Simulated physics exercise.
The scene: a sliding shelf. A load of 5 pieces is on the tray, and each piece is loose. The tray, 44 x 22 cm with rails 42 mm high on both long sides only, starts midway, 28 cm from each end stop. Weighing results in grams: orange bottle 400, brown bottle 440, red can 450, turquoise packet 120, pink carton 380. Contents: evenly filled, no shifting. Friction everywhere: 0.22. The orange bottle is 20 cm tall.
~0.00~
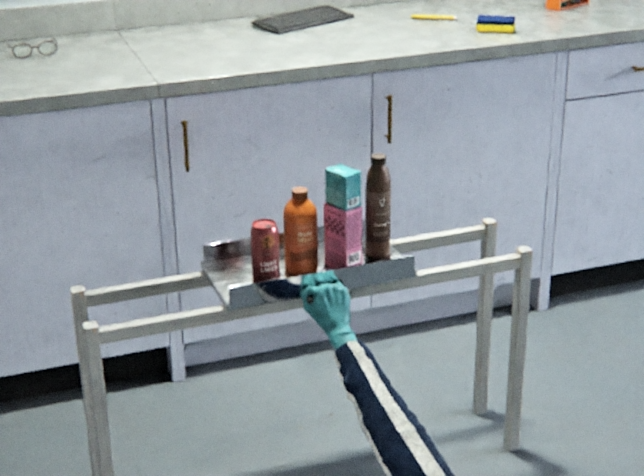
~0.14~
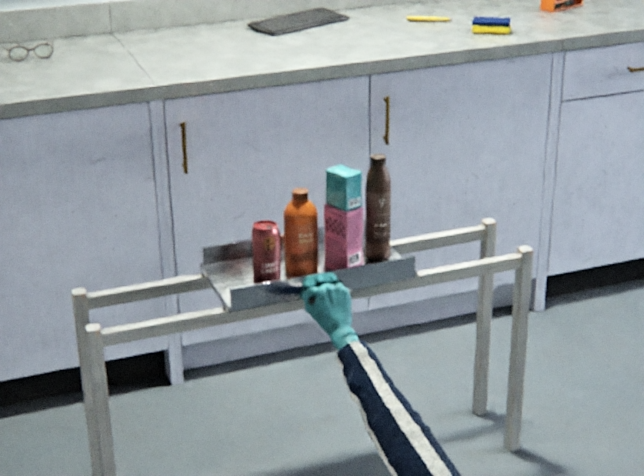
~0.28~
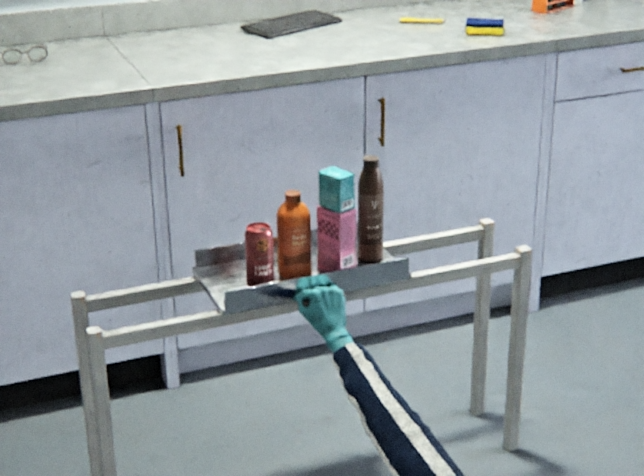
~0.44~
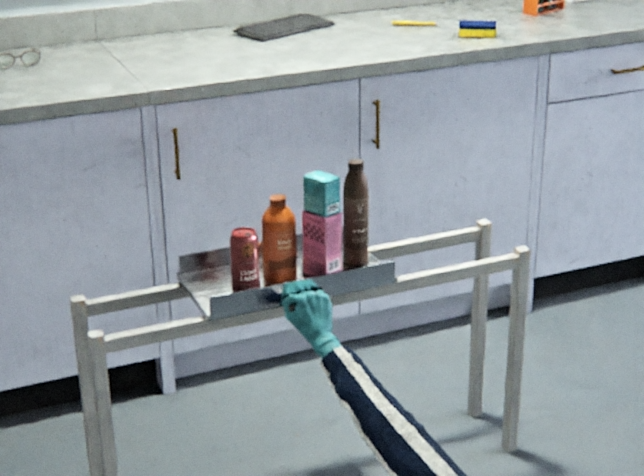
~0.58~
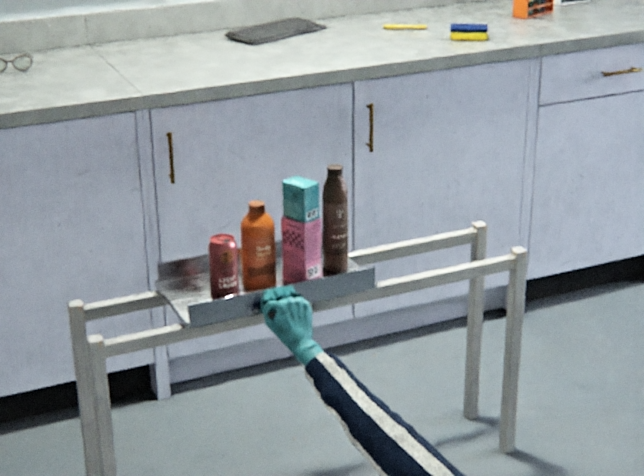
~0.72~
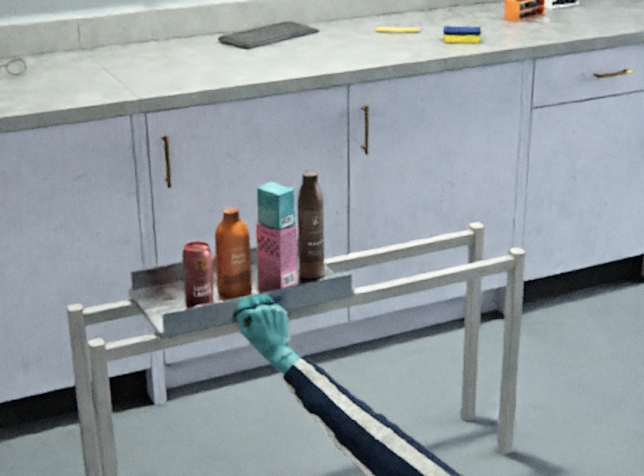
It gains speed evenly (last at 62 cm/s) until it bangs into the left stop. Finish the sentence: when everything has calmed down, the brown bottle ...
... is still on its base.
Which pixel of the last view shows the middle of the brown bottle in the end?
At about (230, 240).
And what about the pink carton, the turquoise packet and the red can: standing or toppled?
Final state - pink carton: Remains on its base; turquoise packet: Goes over; red can: Remains on its base.
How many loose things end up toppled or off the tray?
The tally is 1.
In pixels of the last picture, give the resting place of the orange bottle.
My guess is roughly (145, 267).
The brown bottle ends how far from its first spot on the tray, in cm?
Net shift near 8 cm.
After 1.02 s, tray 28 cm left; brown bottle moved 4 cm near (245, 237); turquoise packet moved 5 cm; orange bottle moved 4 cm.
After 1.22 s, tray 28 cm left; brown bottle moved 8 cm near (230, 240); turquoise packet 5° off upright; orange bottle moved 8 cm.
In the end (2.2 s), toppled on the tray, turquoise packet; not toppled but over 5 cm from the start, orange bottle, brown bottle, red can and pink carton. In the last view, brown bottle near (230, 240).
